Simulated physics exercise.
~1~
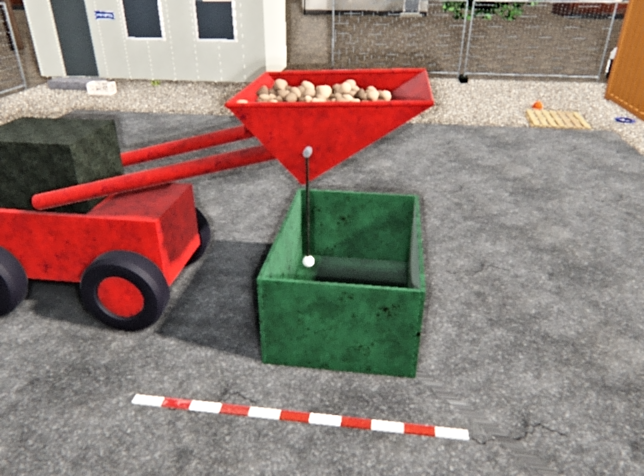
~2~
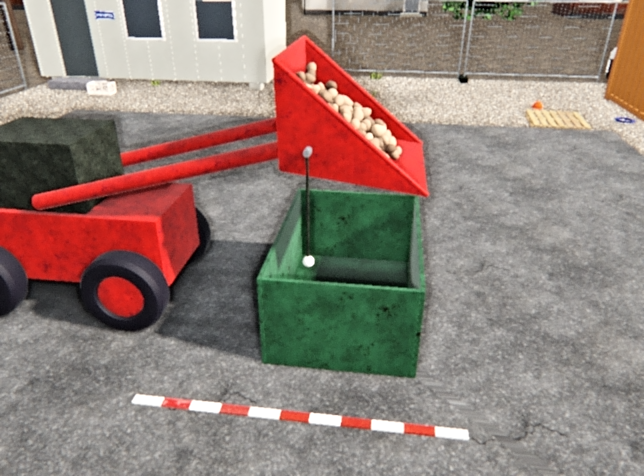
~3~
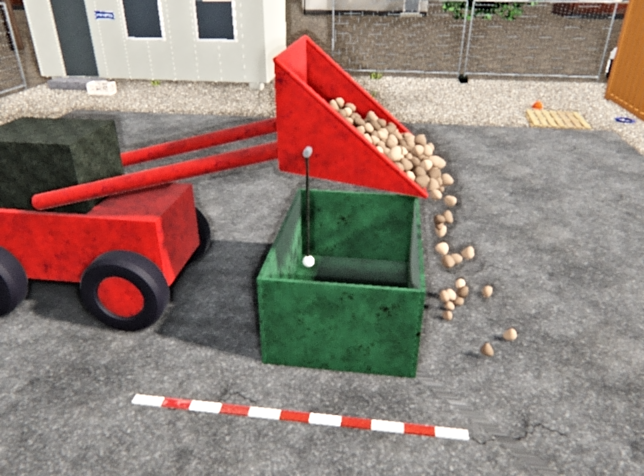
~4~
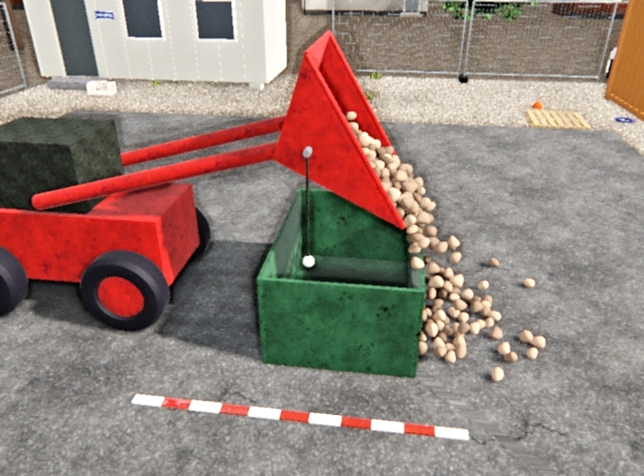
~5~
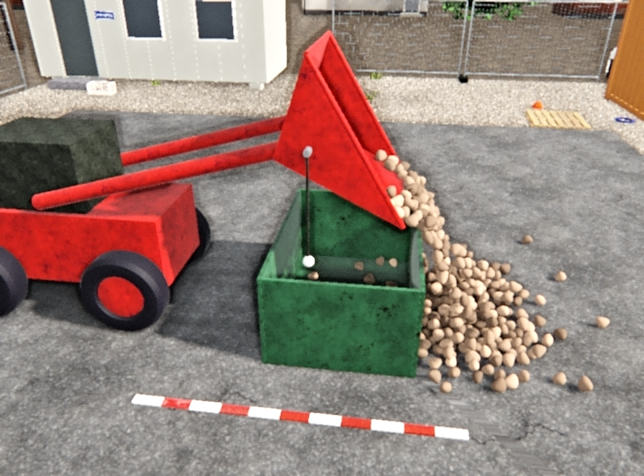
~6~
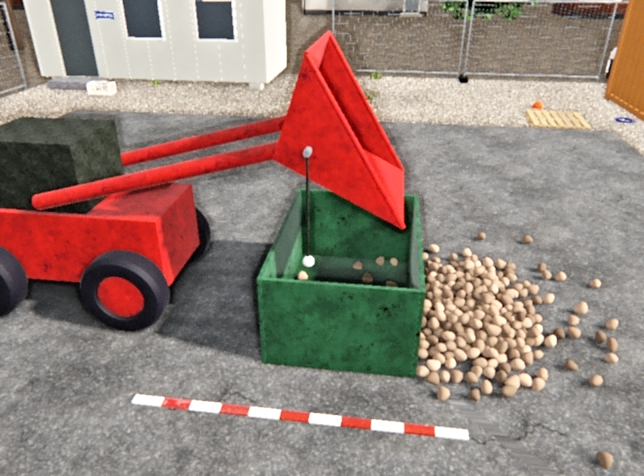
A red loader's bucket tips right in stages, spilling nearly all its stones beyond the green bin.
